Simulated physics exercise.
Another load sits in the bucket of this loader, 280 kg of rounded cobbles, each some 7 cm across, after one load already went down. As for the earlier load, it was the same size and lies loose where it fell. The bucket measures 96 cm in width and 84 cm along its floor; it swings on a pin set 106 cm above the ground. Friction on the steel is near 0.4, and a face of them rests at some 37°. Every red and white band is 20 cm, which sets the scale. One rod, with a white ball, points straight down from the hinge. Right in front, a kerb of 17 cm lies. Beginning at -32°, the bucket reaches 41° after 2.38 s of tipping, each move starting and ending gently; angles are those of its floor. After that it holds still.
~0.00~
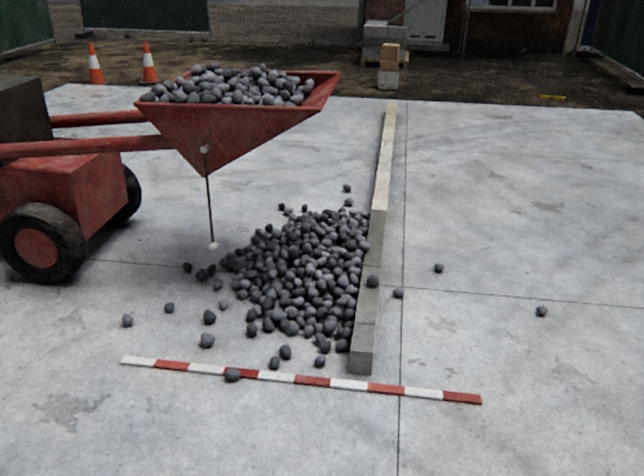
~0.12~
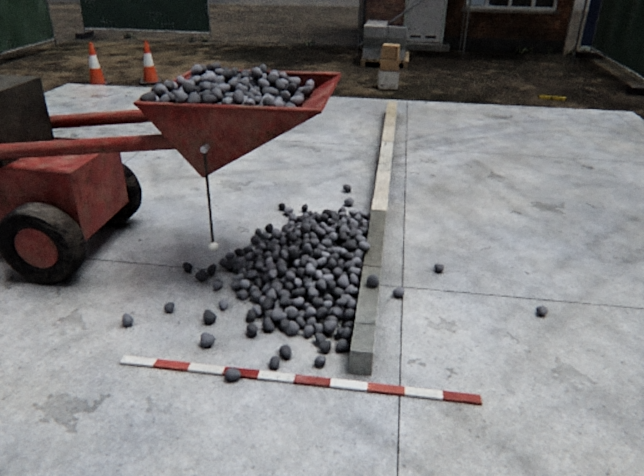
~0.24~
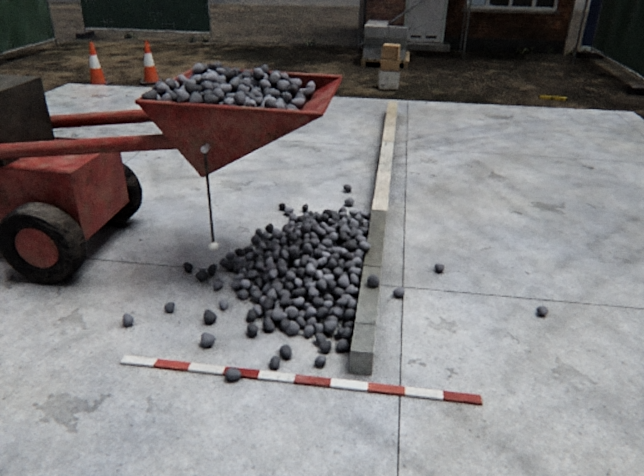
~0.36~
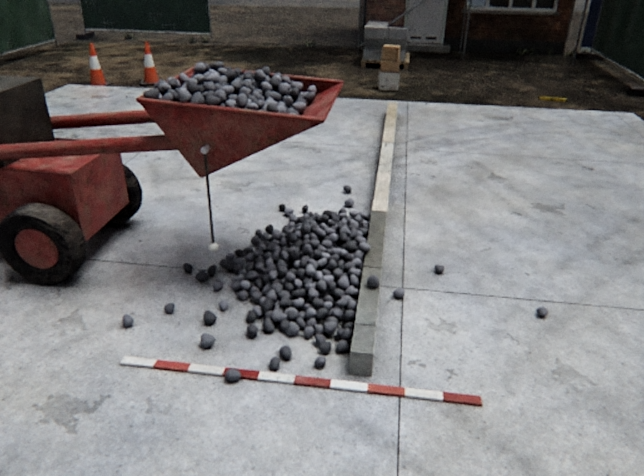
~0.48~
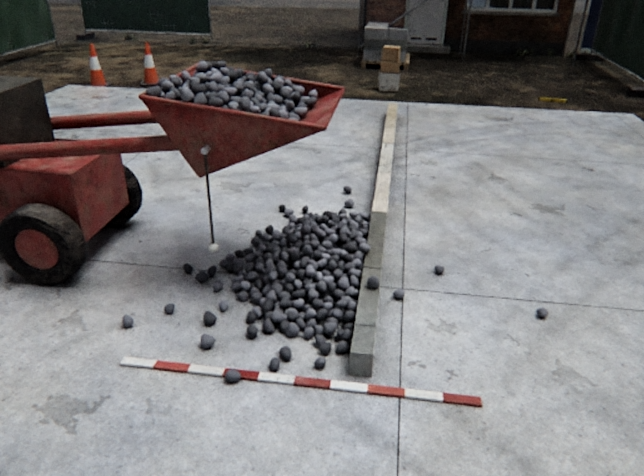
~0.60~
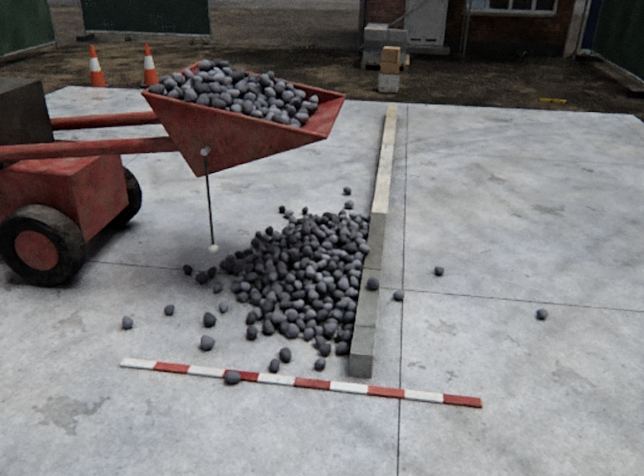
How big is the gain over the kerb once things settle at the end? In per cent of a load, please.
The gain is about 20 per cent of a load.
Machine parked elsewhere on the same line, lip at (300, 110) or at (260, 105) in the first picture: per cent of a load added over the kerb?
First place: Roughly 10 %; second place: Roughly 0 %.
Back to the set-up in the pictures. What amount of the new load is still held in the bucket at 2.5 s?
It keeps some 5 percent of its load.
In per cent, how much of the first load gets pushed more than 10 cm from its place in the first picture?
5 %.
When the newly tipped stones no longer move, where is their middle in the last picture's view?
Middle: Approx. (342, 251) px.
After 1.8 s the floor is at 29°; in per cent of one load, 88 in the bucket, 112 on this side of the kerb, 1 over the kerb; the foremost stones are at (398, 274).
After 2.5 s the floor is at 41°; in per cent of one load, 5 in the bucket, 182 on this side of the kerb, 12 over the kerb; the foremost stones are at (464, 281).
After 2.8 s the floor is at 41°; in per cent of one load, 0 in the bucket, 182 on this side of the kerb, 19 over the kerb; the foremost stones are at (490, 287).
After 5.2 s the floor is at 41°; in per cent of one load, 0 in the bucket, 180 on this side of the kerb, 20 over the kerb; the foremost stones are at (493, 274). Net gain over the kerb, 20.
